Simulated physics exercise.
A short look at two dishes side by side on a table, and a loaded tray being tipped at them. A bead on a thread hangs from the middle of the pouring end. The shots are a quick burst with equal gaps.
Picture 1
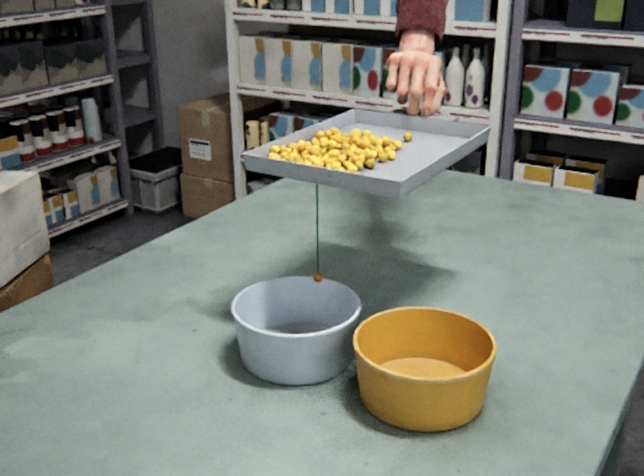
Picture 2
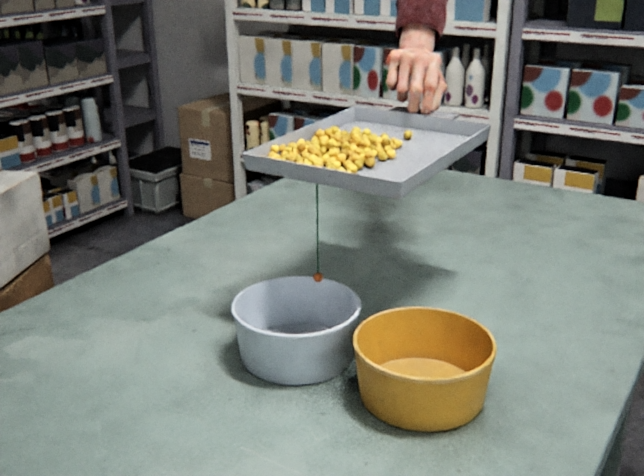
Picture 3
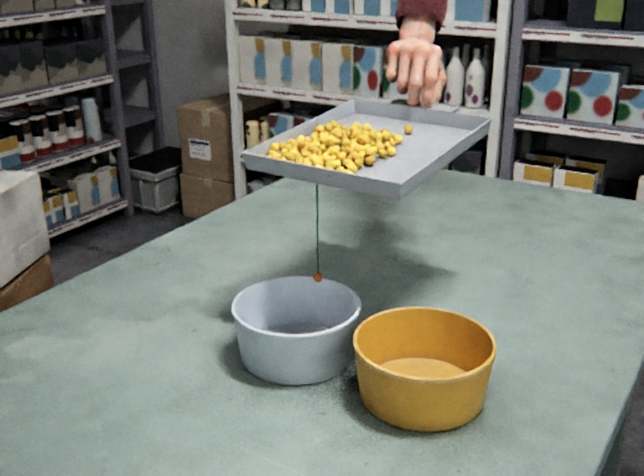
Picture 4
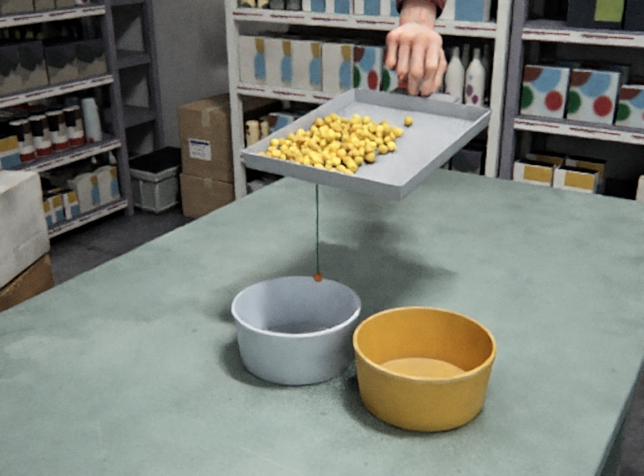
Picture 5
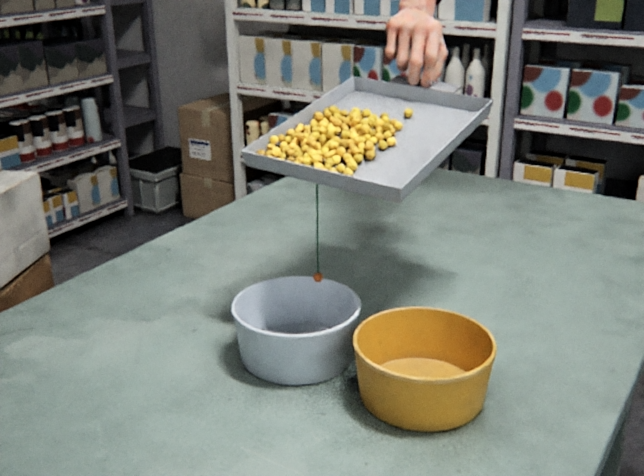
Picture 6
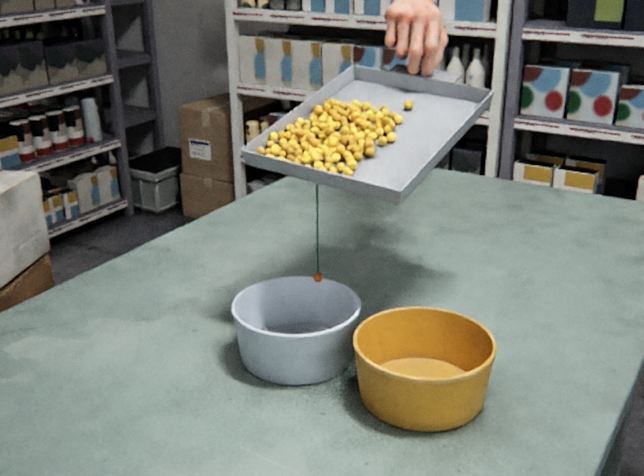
A hand slowly raises the back of a gray tray of yellow puffs above two bowls.
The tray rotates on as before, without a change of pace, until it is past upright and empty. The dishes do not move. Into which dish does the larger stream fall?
The left one ends fuller.
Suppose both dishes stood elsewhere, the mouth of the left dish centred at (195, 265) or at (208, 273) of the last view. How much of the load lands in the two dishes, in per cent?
First some 40, then 70 per cent.
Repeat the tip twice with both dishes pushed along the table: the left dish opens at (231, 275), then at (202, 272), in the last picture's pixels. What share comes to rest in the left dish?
In turn 0 and 0 in a hundred.
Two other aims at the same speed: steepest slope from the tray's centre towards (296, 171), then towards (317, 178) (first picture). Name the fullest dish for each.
The first try: The left one. The second: Left.
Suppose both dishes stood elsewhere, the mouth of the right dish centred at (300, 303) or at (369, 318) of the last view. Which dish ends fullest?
In turn: The right-hand dish; the right-hand dish.
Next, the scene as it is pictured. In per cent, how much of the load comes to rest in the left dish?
Close to 60 per cent.
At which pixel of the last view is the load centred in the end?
Roughly at (312, 359).
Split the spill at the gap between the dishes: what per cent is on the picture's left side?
It comes to 60 per cent or so.
Soon, tray tipped steeply; nearly all on the tray; a stray few in the left dish; a stray few in the air.
A while on, tray tipped right over; nearly all on the tray; a stray few in the right dish; a stray few in the left dish; a stray few outside both; a stray few in the air.
Towards the end, tray tipped past a quarter turn; about a quarter in the right dish; about two thirds in the left dish; about a quarter outside both.
Finally, tray tipped past a quarter turn; about a quarter in the right dish; about two thirds in the left dish; about a quarter outside both.
